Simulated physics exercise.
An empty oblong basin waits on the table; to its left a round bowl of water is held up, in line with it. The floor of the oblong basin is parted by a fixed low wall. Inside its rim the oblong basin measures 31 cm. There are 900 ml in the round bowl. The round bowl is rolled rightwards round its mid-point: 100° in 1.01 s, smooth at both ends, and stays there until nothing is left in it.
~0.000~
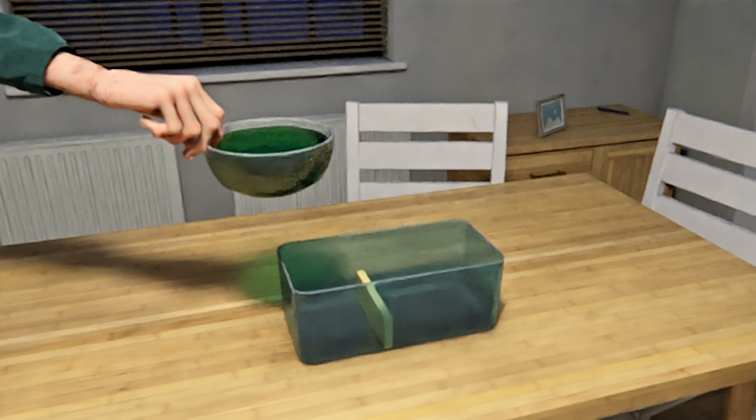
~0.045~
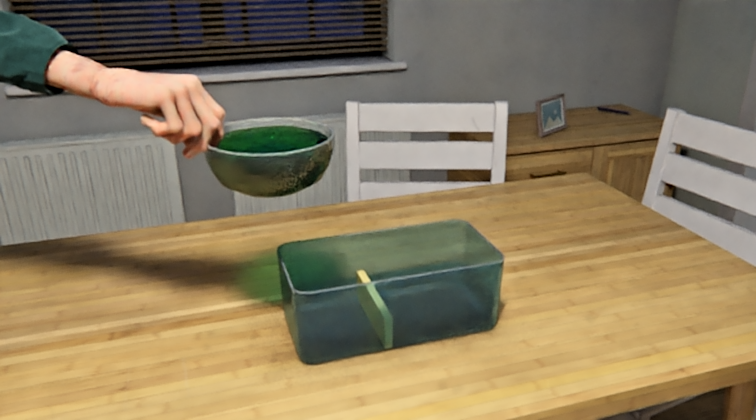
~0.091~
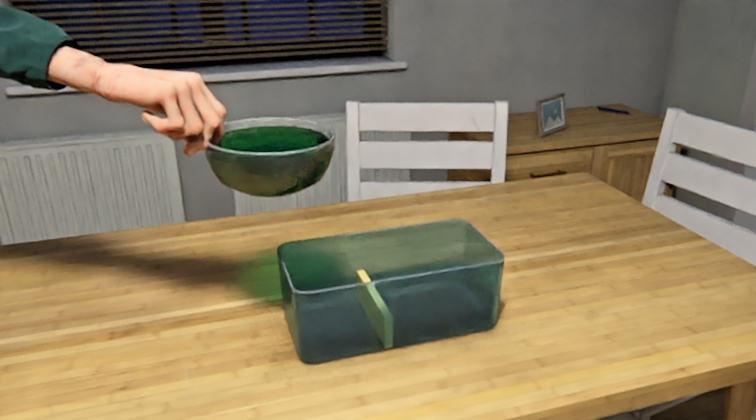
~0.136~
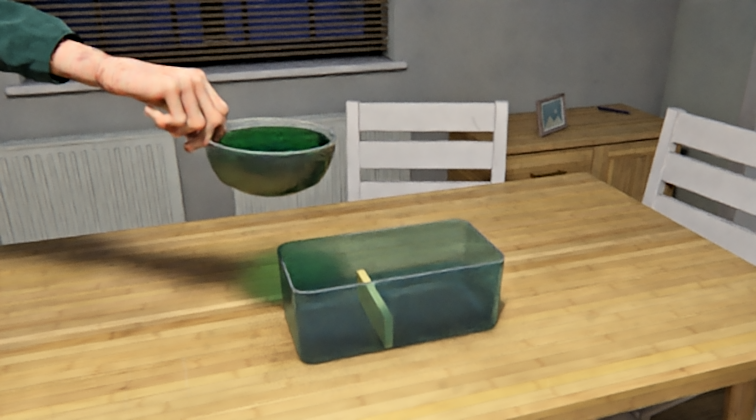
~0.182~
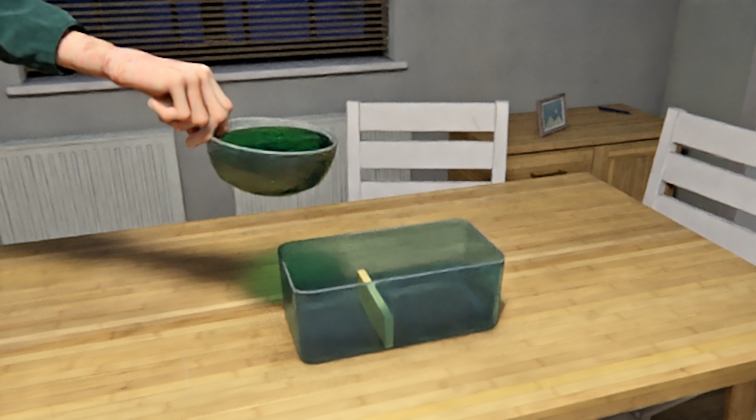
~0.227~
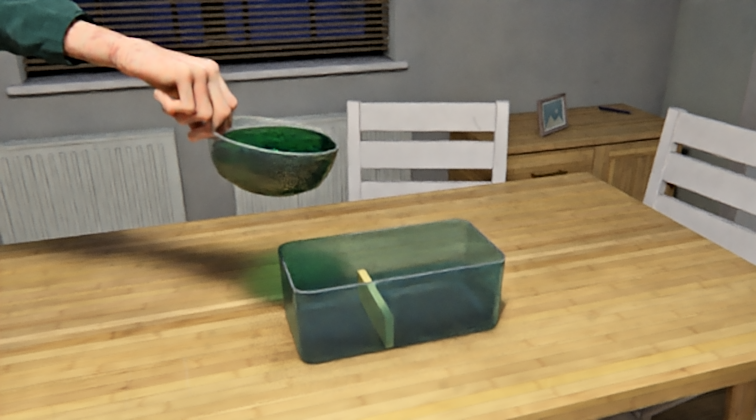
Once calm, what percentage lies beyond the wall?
Roughly 64 per cent is past the wall.
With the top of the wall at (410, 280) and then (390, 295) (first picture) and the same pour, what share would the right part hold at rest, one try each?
First 0, then 45 per cent.
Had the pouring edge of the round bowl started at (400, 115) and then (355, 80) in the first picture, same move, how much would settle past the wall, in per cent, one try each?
In turn about 95 and 85 per cent.
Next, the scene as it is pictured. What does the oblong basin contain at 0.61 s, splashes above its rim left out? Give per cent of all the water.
Near 18 in a hundred.
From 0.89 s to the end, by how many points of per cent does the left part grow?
Near 10 in a hundred.
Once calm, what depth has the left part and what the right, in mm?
Left about 18 mm, right about 24 mm.
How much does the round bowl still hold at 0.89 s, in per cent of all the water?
About 3 per cent.
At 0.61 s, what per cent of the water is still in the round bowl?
About 38 per cent.
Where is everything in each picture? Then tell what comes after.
Tilt 0°; pouring edge (331, 131); surface from (206, 147) to (329, 135); the oblong basin's rim runs from (285, 270) to (484, 239); the wall's top is at (373, 293), in the first frame.
Tilt 0°; pouring edge (331, 131); surface from (206, 147) to (329, 136), in the second frame.
Tilt 2°; pouring edge (332, 132); surface from (207, 146) to (329, 137), in the third frame.
Tilt 4°; pouring edge (333, 134); surface from (207, 145) to (330, 137), in the fourth frame.
Tilt 8°; pouring edge (335, 138); surface from (209, 144) to (331, 138), in the fifth frame.
Tilt 12°; pouring edge (336, 142); surface from (211, 145) to (334, 138), in the sixth frame.
Then, 0.61 s in, the tilt is 66° and 38 per cent is still to pour, 3 is left of the wall and 16 right of it.
Then, 0.89 s in, the tilt is 97° and 3 per cent is still to pour, 26 is left of the wall and 64 right of it.
Then, 1.19 s in, the tilt is 100° and 0 per cent is still to pour, 35 is left of the wall and 64 right of it.
Then, 1.51 s in, the tilt is 100° and 0 per cent is still to pour, 35 is left of the wall and 64 right of it.
Finally, 35 per cent lies left of the wall, 64 right of it and 1 outside.
